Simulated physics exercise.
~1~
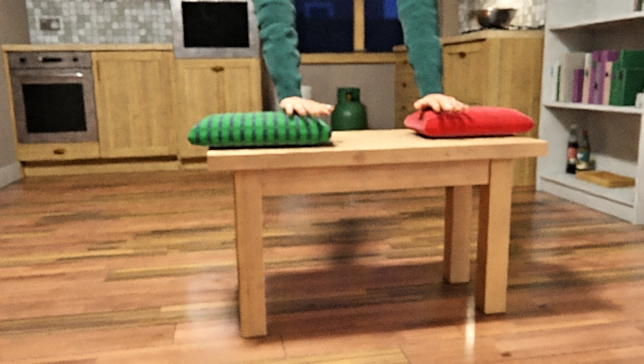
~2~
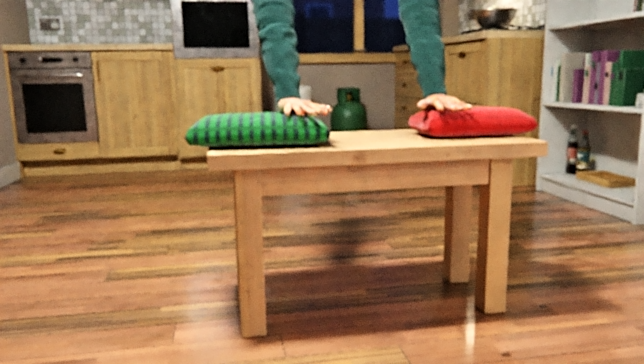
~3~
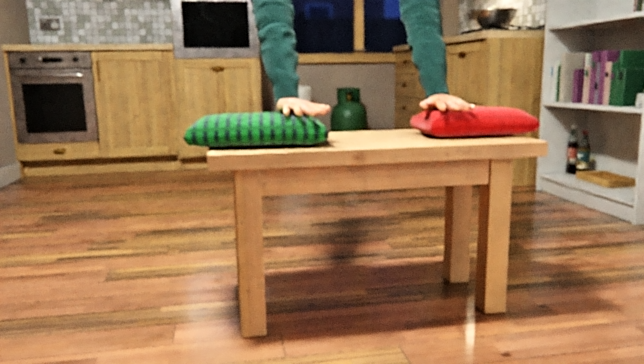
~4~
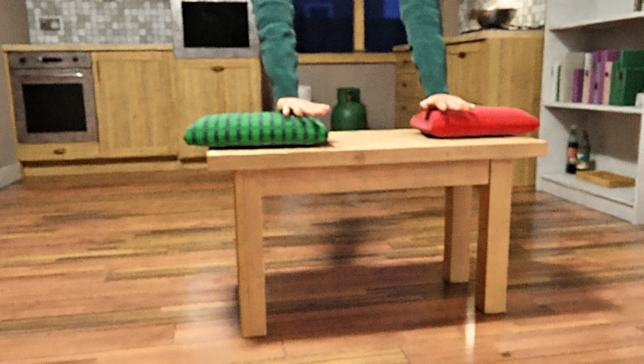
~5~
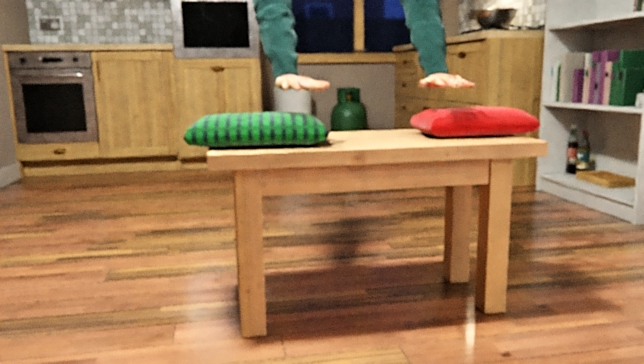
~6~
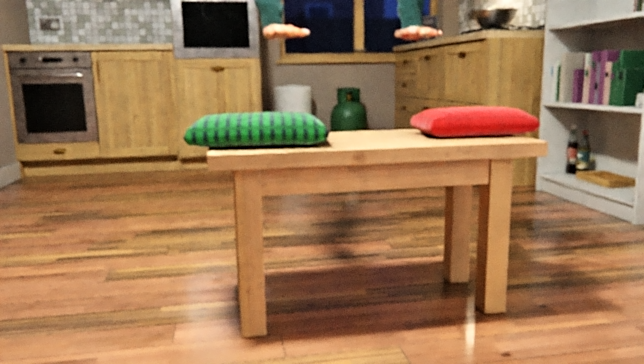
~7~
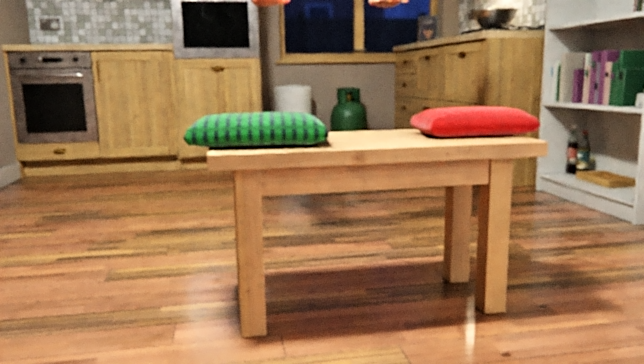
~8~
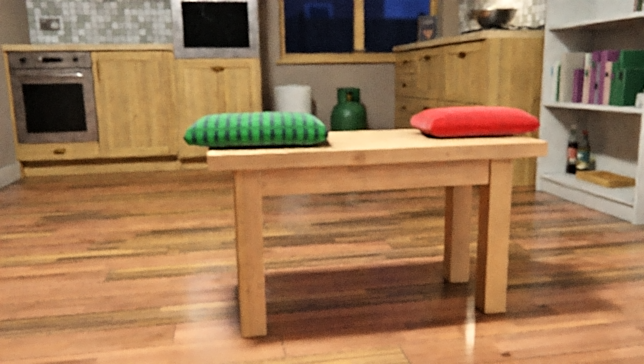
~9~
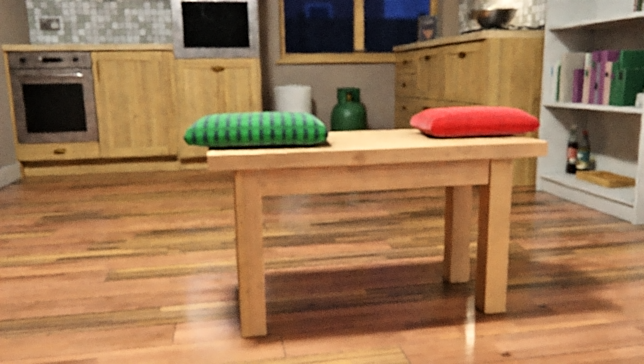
The clip shows two hands resting on a striped green pillow and a red sack at opposite ends of a low wooden table, nudging the pillow slightly left before lifting away out of view, leaving both lying still on the tabletop.
